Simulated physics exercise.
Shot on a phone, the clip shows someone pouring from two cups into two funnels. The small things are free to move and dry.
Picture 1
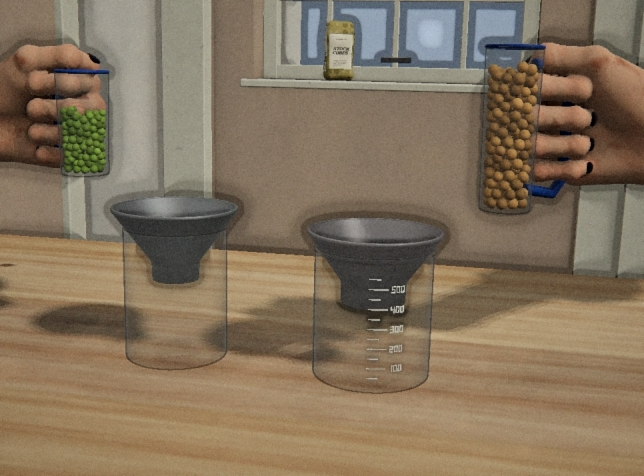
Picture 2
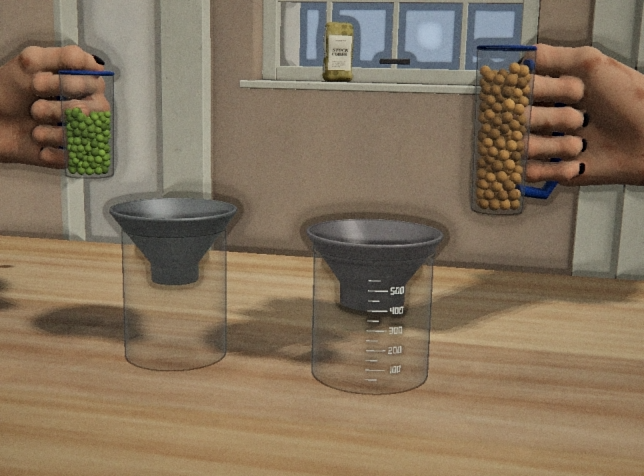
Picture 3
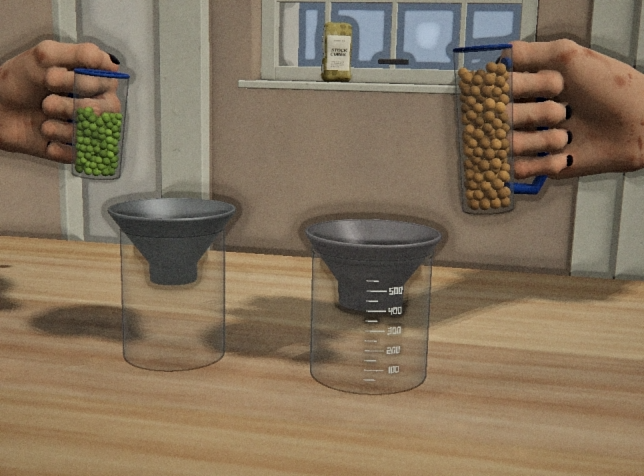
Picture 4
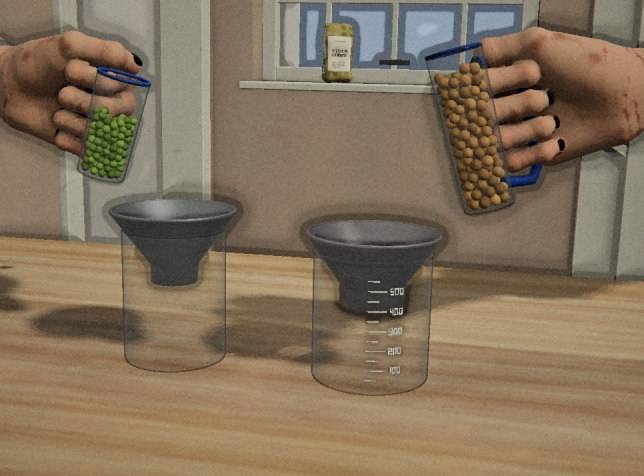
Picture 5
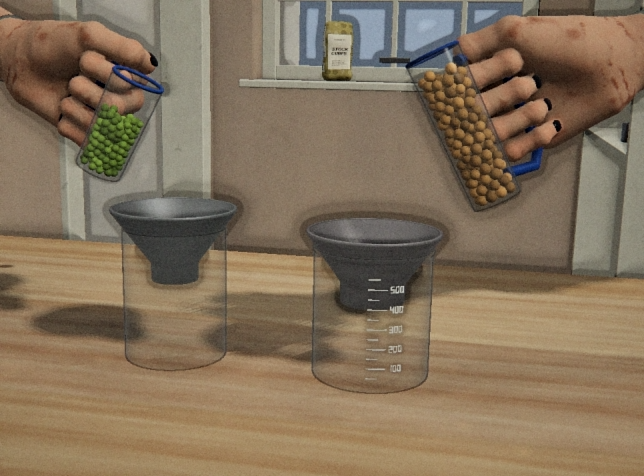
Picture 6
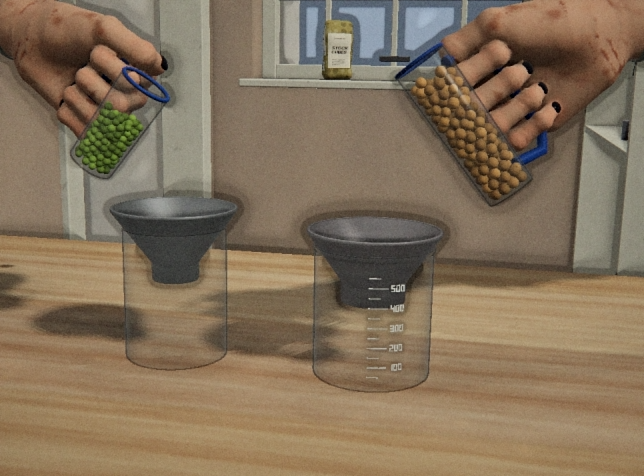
Two hands move cups of green peas and round brown beads inward, tilting them above funnels.
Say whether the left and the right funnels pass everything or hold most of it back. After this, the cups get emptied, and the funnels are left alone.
Left funnel: Passes everything, right: Passes everything.
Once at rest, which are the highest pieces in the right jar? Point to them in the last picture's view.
(396, 353), roughly.
Then, 0.48 s later than the last frame, left, every one still in the cup; right, every one still in the cup.
Then, 0.90 s later than the last frame, left, almost all still in the cup, about a tenth in or over the funnel; right, the larger part still in the cup, about a tenth in or over the funnel, about a tenth down in the jar.
Then, 1.26 s later than the last frame, left, about a tenth still in the cup, roughly a third in or over the funnel, roughly half down in the jar; right, about a tenth still in the cup, roughly a third in or over the funnel, roughly half down in the jar.
When it is over, left, every one down in the jar; right, every one down in the jar.
